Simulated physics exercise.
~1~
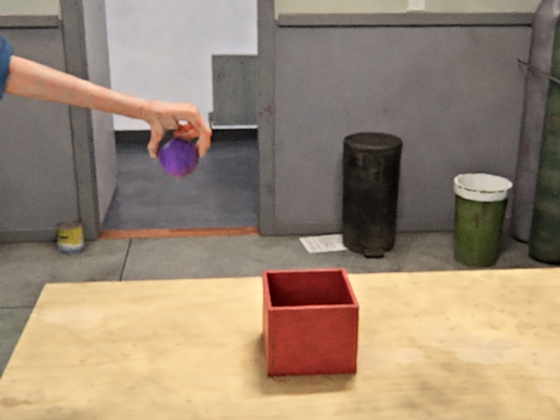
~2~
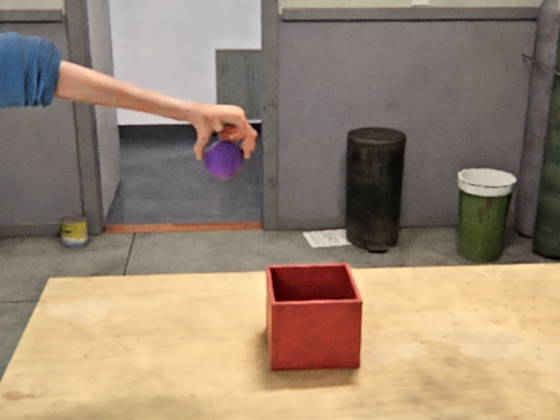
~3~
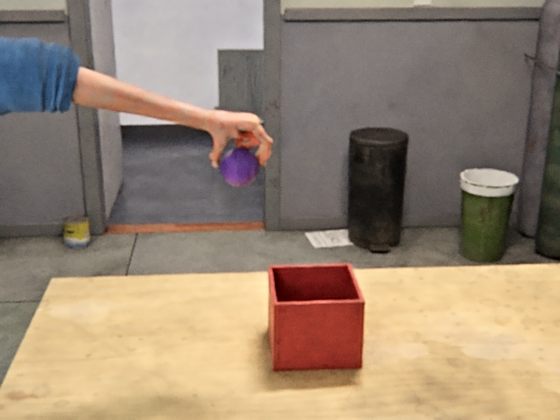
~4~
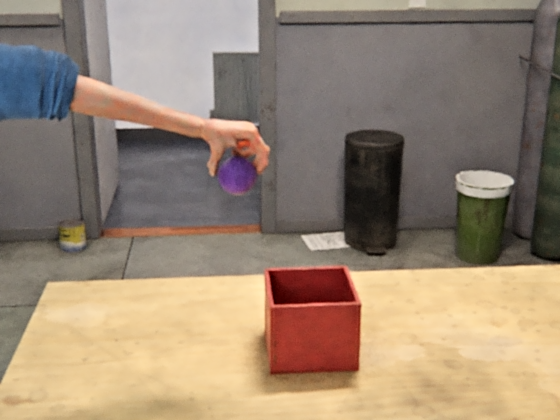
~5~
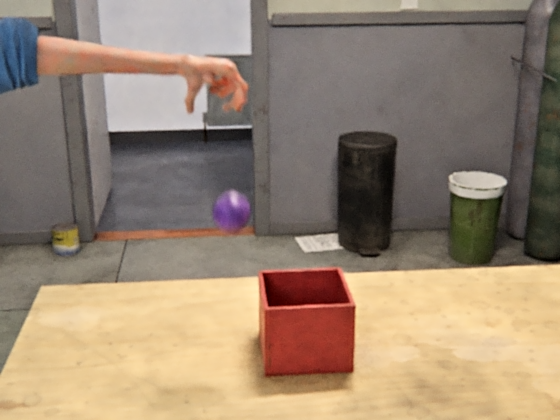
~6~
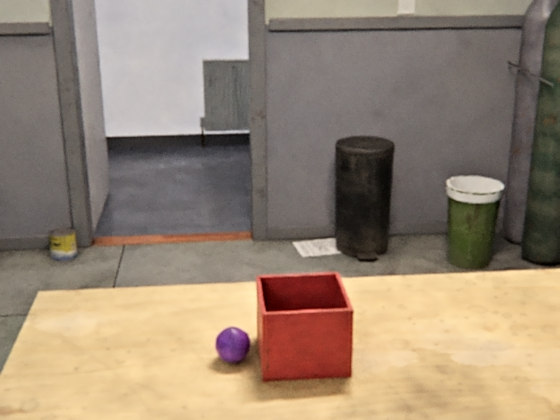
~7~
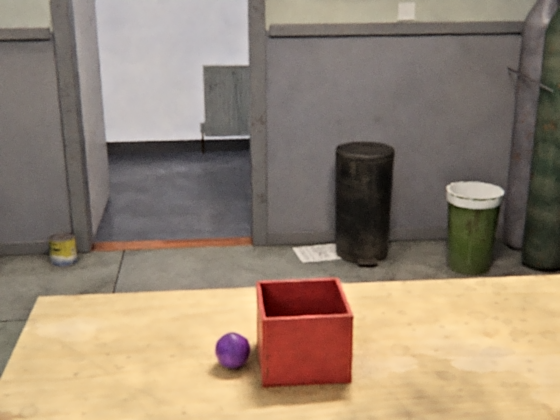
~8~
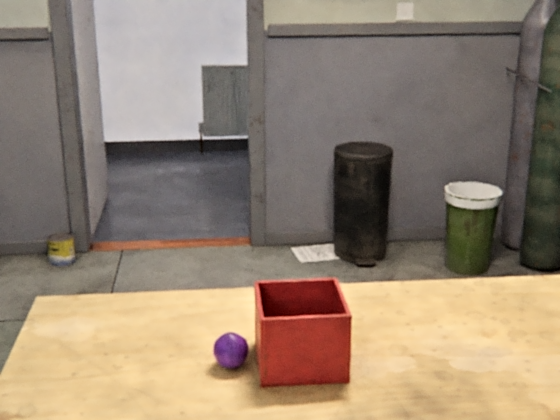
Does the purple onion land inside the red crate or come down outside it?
It comes down outside, missing the crate and resting on the table just to its left.
A hand carries a purple onion rightward, then drops it beside a red crate.
